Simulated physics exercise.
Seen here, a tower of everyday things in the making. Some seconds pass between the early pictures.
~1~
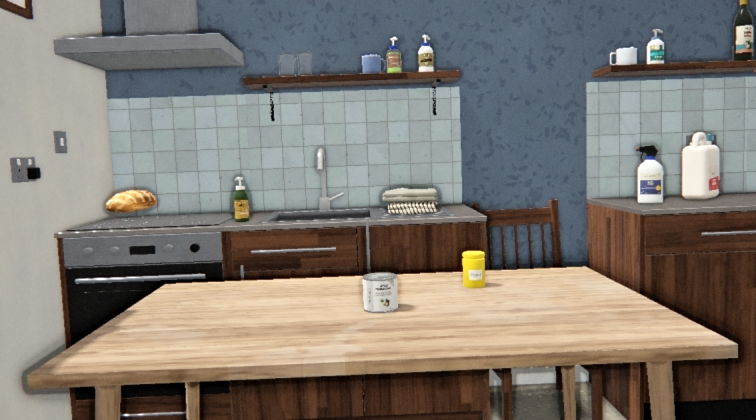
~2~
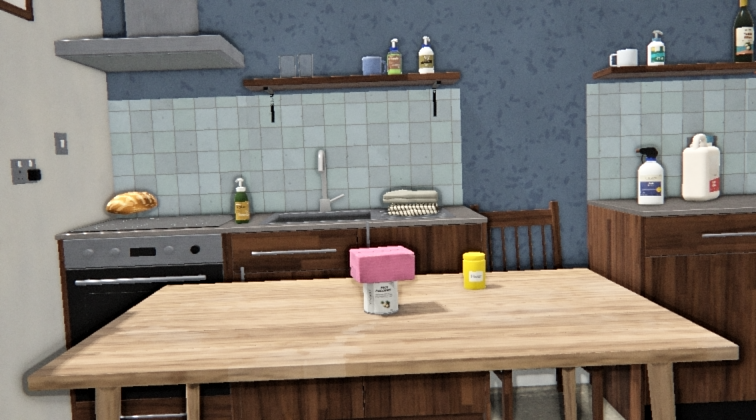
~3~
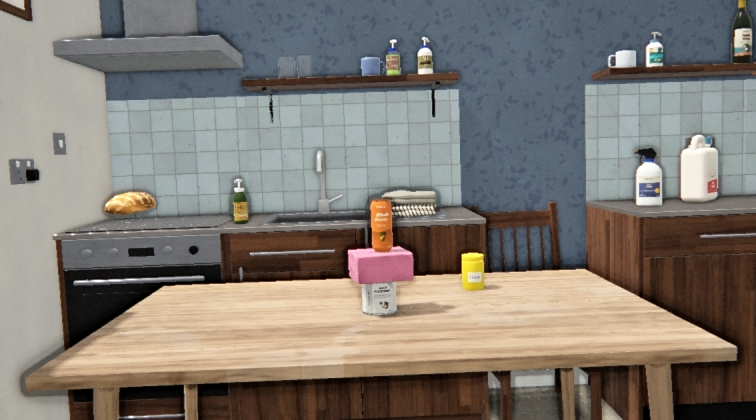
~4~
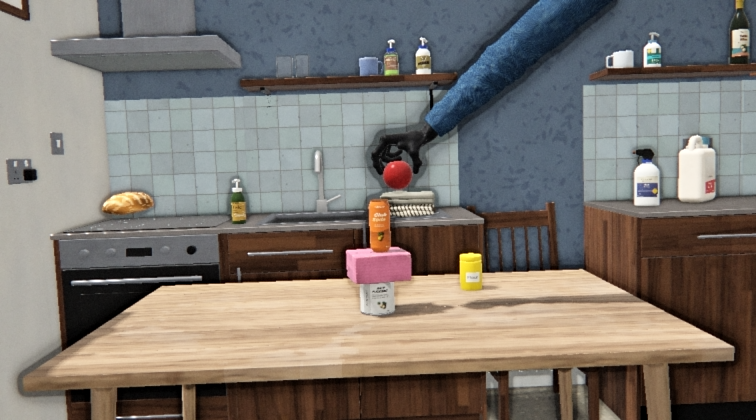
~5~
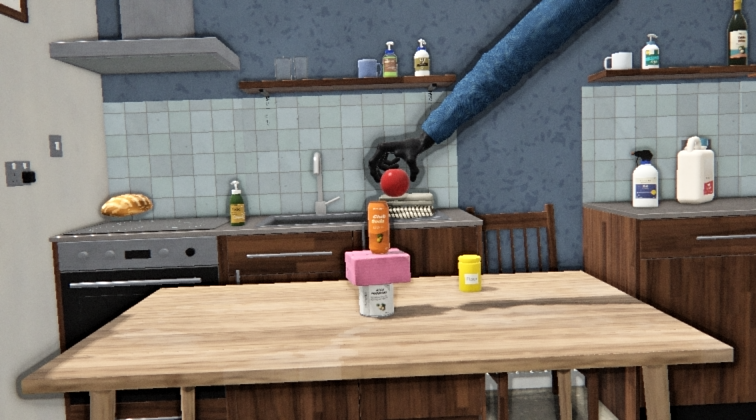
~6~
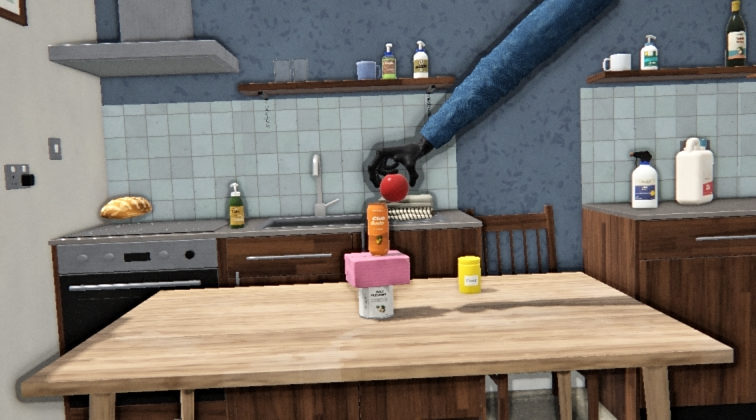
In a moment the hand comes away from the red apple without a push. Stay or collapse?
It gives way.
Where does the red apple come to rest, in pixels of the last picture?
Near (478, 294).
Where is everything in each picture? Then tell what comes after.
The last thing is not in view yet, in the first frame.
The last thing is not in view yet; pink box (382, 264), in the second frame.
The last thing is not in view yet; orange can (382, 226), in the third frame.
Still above its spot; red apple (398, 175); pink box (378, 265), in the fourth frame.
Still above its spot; red apple (395, 183); orange can (379, 228), in the fifth frame.
Set down, still held; red apple (394, 188); pink box (377, 269), in the sixth frame.
Then, 0.30 s on from there, red apple now fallen.
Then, 0.40 s on from there, things are still on the move.
Then, 0.50 s on from there, as before.
In the end, fallen, red apple; the other 4 unmoved. At the end, from the last picture's camera, red apple near (478, 294). The pile loses its balance.
